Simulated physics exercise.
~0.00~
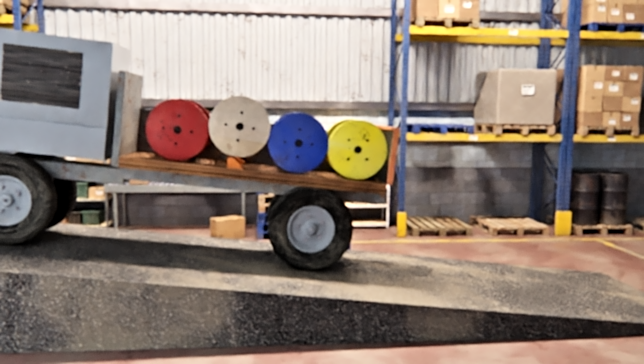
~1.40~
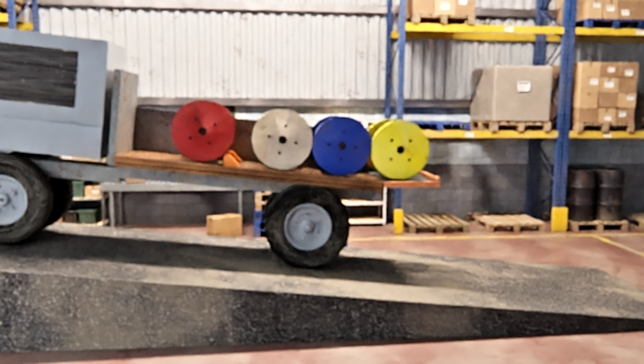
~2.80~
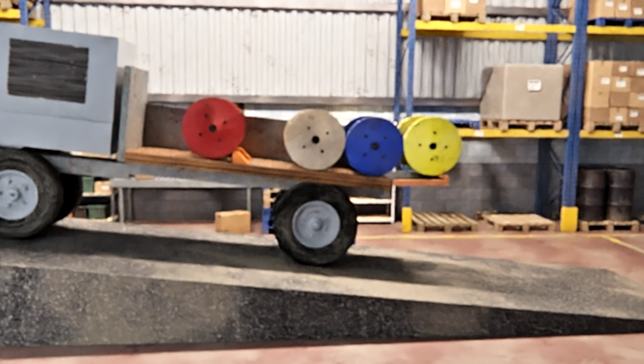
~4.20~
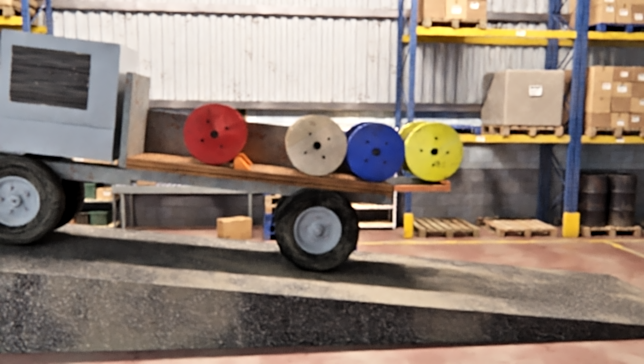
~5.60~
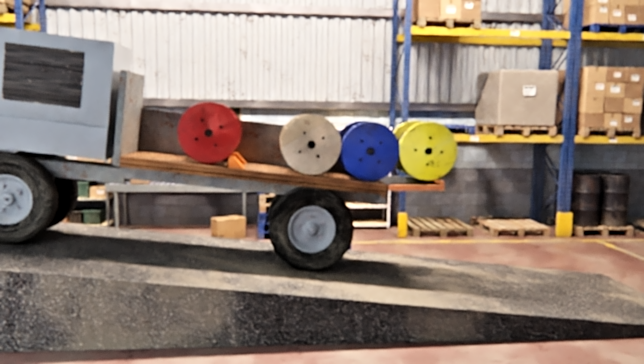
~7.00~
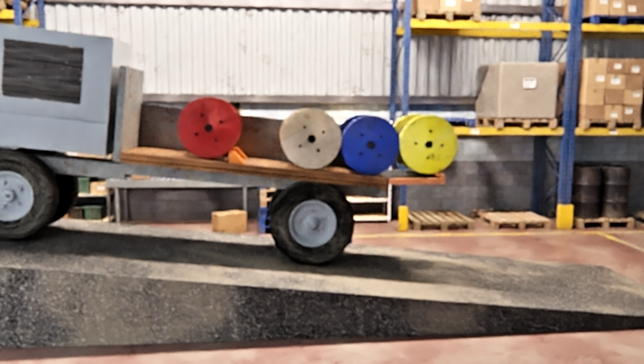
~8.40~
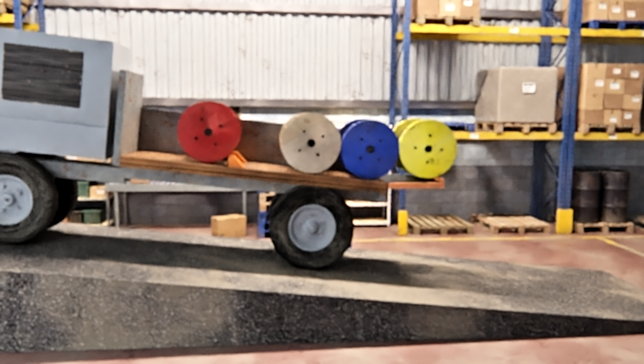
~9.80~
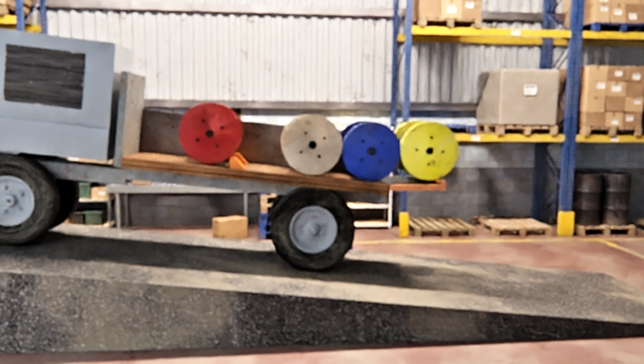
A truck's tailgate drops and four coloured reels roll right, stopping with yellow on the gate.
